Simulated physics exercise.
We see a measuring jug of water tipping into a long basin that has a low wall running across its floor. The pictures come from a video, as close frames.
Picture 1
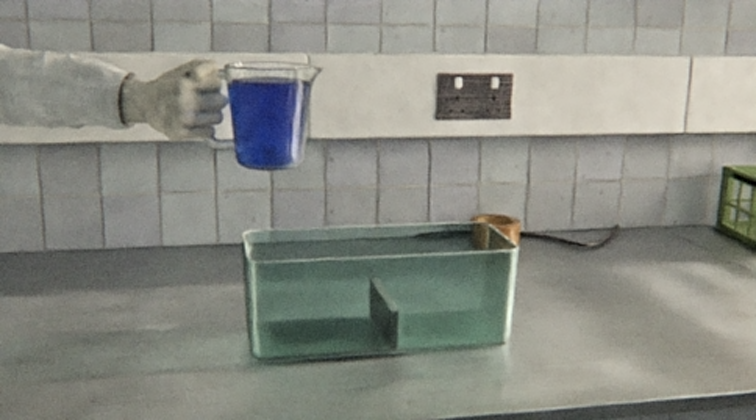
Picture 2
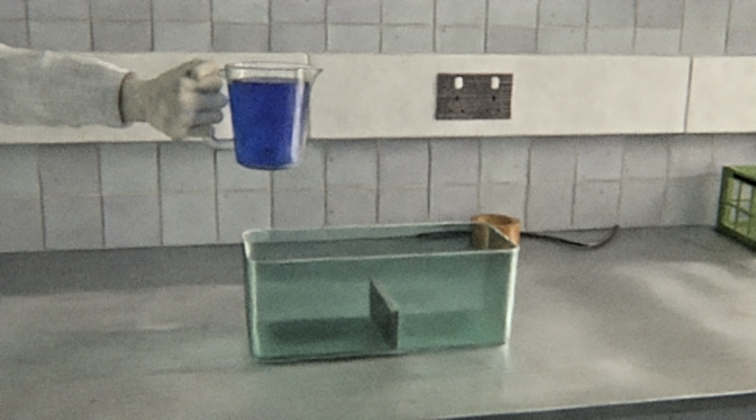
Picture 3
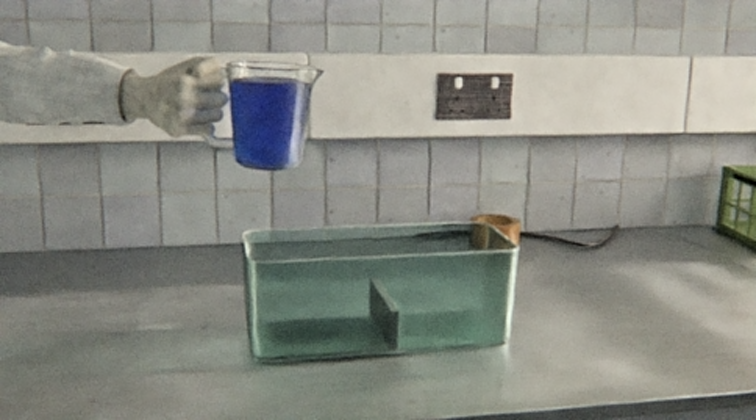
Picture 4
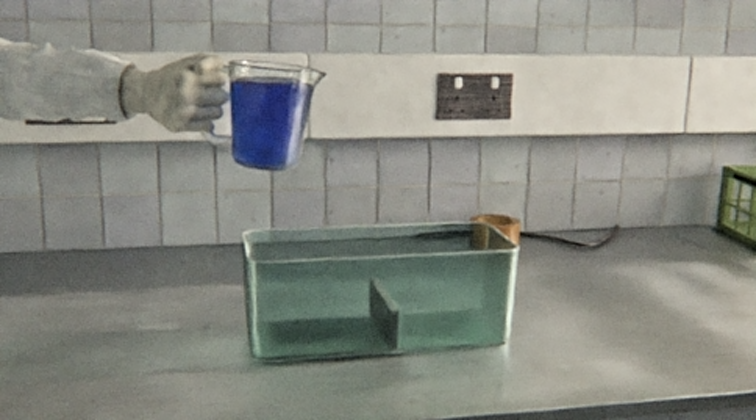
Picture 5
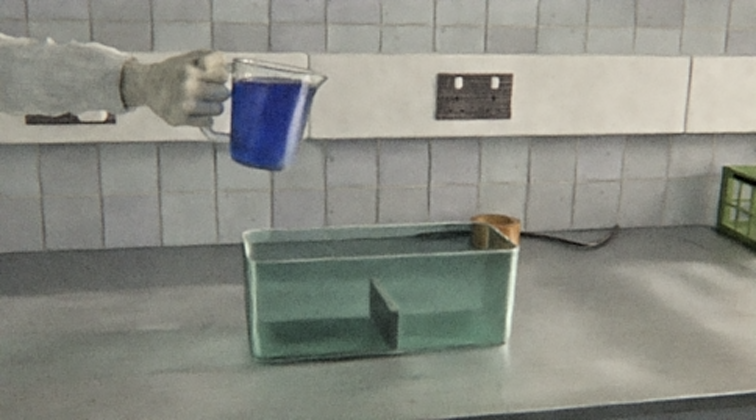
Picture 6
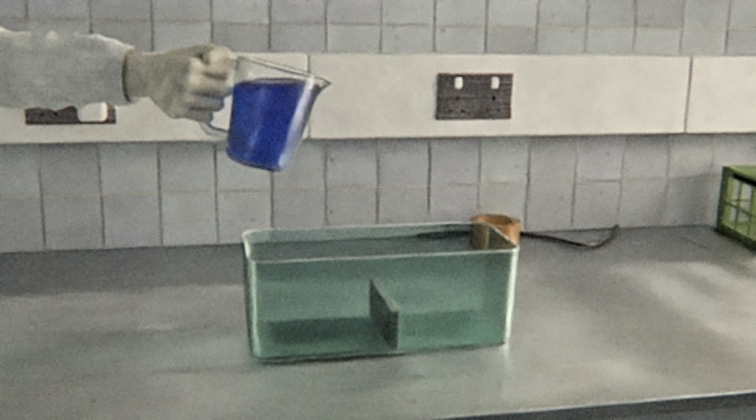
A gloved hand slowly tilts a jug of blue liquid rightward above a long, divided basin.
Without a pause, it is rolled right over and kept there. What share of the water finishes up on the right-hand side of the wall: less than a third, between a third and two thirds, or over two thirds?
Between a third and two thirds.
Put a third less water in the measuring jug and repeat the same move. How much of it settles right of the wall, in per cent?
It comes to near 10 per cent.
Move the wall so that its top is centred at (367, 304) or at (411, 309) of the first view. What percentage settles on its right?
Respectively 75 and 10 per cent, approximately.
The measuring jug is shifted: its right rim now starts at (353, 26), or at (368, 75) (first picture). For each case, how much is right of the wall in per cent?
90 and 95 in a hundred.
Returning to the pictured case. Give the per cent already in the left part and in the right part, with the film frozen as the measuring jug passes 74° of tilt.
Left side around 0 per cent; right side around 5 per cent.
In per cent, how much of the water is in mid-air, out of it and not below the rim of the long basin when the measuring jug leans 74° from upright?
Share: Approx. 20 %.
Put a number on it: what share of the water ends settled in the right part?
45 % or thereabouts.
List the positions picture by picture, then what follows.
In the first frame, it leans 0°; its right rim is at (323, 67); the water meets the walls at (229, 80) and (309, 80); the long basin's rim runs from (245, 247) to (503, 237); the wall's top is at (384, 294).
In the second frame, it leans 1°; its right rim is at (323, 68); the water meets the walls at (229, 80) and (309, 81).
In the third frame, it leans 2°; its right rim is at (324, 70); the water meets the walls at (230, 80) and (310, 81).
In the fourth frame, it leans 5°; its right rim is at (326, 72); the water meets the walls at (232, 80) and (312, 82).
In the fifth frame, it leans 9°; its right rim is at (329, 76); the water meets the walls at (234, 81) and (316, 83).
In the sixth frame, it leans 14°; its right rim is at (332, 82); the water meets the walls at (236, 83) and (320, 84).
A moment on, the measuring jug is tipped part way and 73 per cent is still to pour, 1 is left of the wall and 5 right of it.
Next, the measuring jug is tipped right over and 14 per cent is still to pour, 26 is left of the wall and 39 right of it.
Then the measuring jug is tipped right over and 0 per cent is still to pour, 56 is left of the wall and 42 right of it.
Later the measuring jug is tipped right over and 0 per cent is still to pour, 56 is left of the wall and 43 right of it.
Finally, 56 per cent lies left of the wall, 43 right of it and 2 outside.
